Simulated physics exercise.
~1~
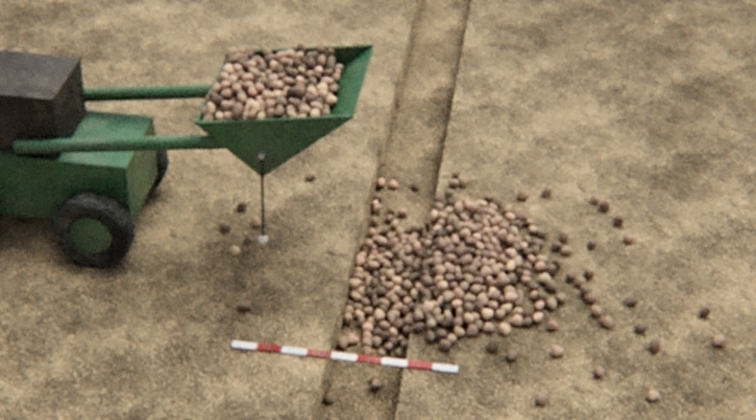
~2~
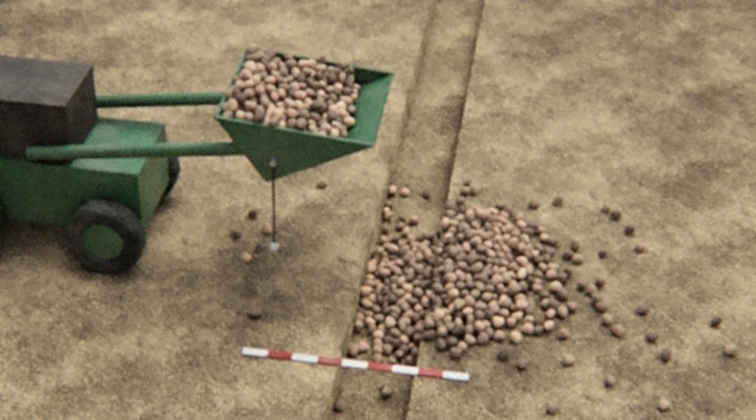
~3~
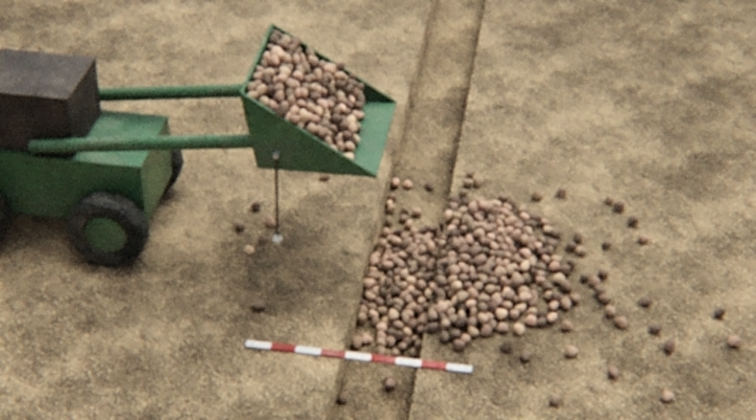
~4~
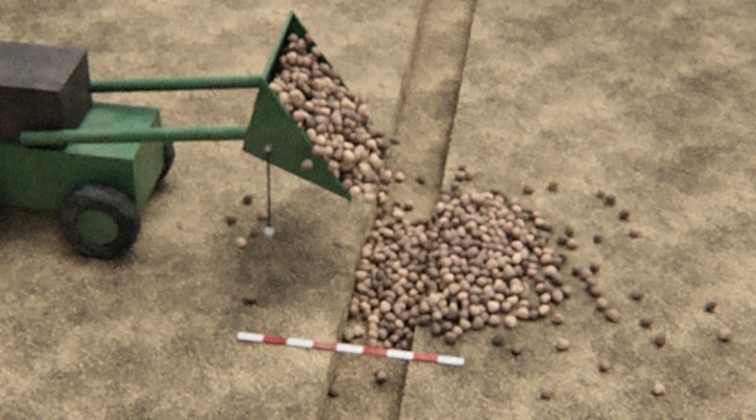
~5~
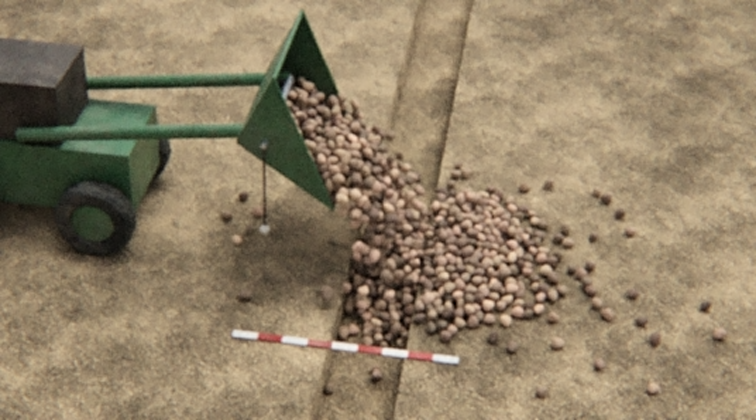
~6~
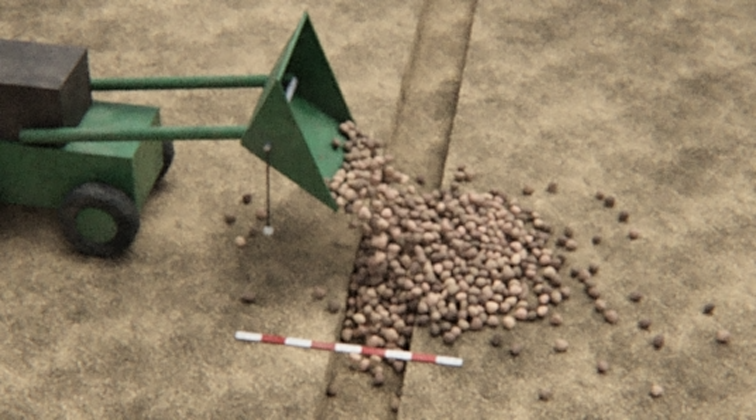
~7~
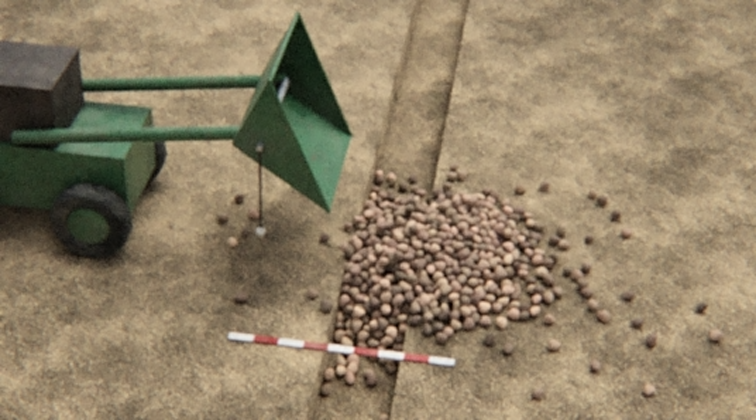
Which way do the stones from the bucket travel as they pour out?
The stones move to the right, sliding down out of the bucket toward the pile at the trench.
